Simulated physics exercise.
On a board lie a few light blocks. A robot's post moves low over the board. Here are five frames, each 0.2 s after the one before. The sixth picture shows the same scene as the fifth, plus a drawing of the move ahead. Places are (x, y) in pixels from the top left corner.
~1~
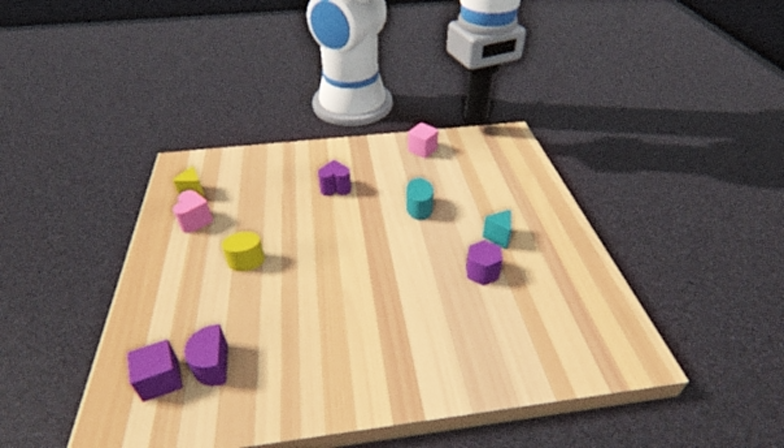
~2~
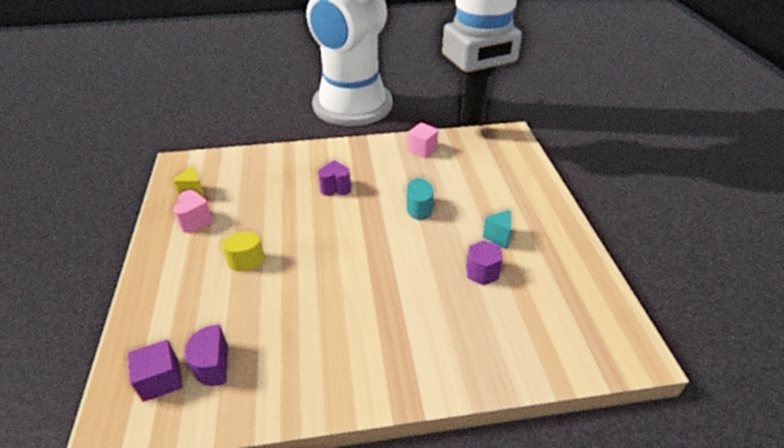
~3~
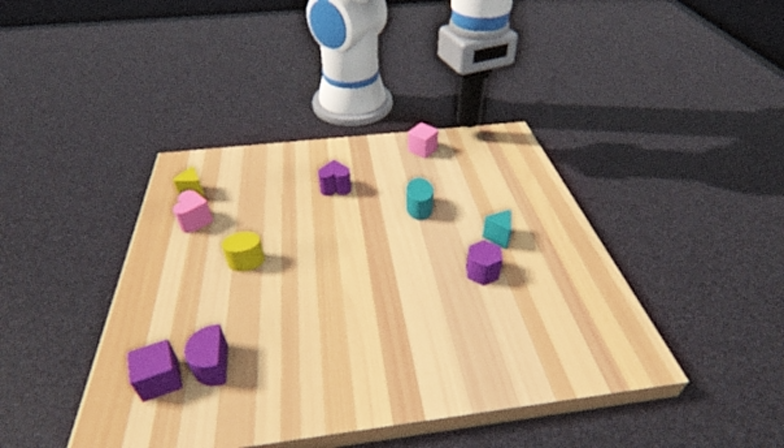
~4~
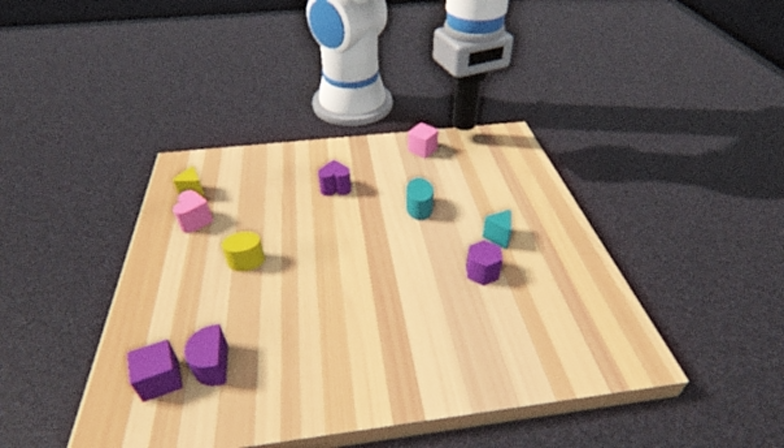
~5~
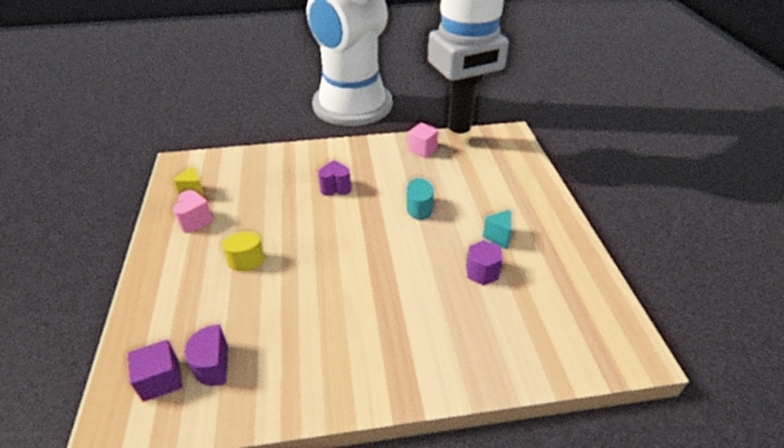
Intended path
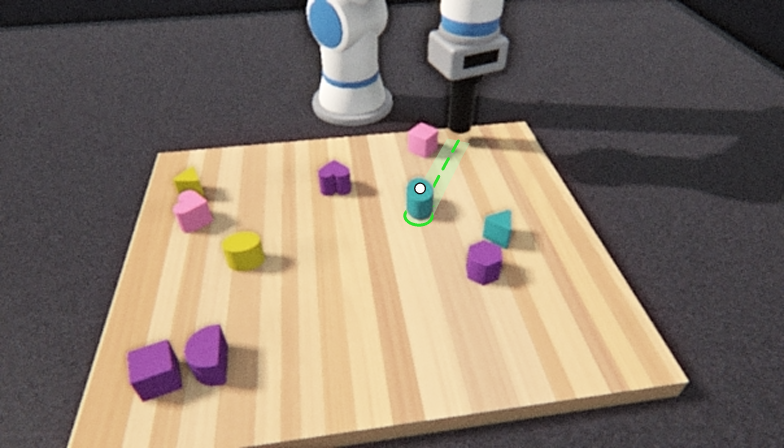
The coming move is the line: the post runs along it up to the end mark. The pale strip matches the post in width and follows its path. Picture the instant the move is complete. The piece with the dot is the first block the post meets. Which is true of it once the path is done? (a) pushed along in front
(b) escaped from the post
Correct choice: A.
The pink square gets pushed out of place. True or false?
It is false.
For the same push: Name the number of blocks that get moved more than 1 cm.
Going by the path, one of them shifts by more than about 1 cm.
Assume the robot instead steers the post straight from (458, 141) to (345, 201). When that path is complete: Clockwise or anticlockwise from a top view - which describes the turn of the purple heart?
It turns round clockwise.
Drawn move, from (458, 141) directly to (418, 216); the dot is on the turquoise elliptical block.
The first path, step by step. One third of the way, post at (447, 150); nothing pushed yet.
Two thirds of the way, post at (434, 174); nothing pushed yet.
At the end, post at (419, 202); turquoise elliptical block at (408, 215); pink square still.
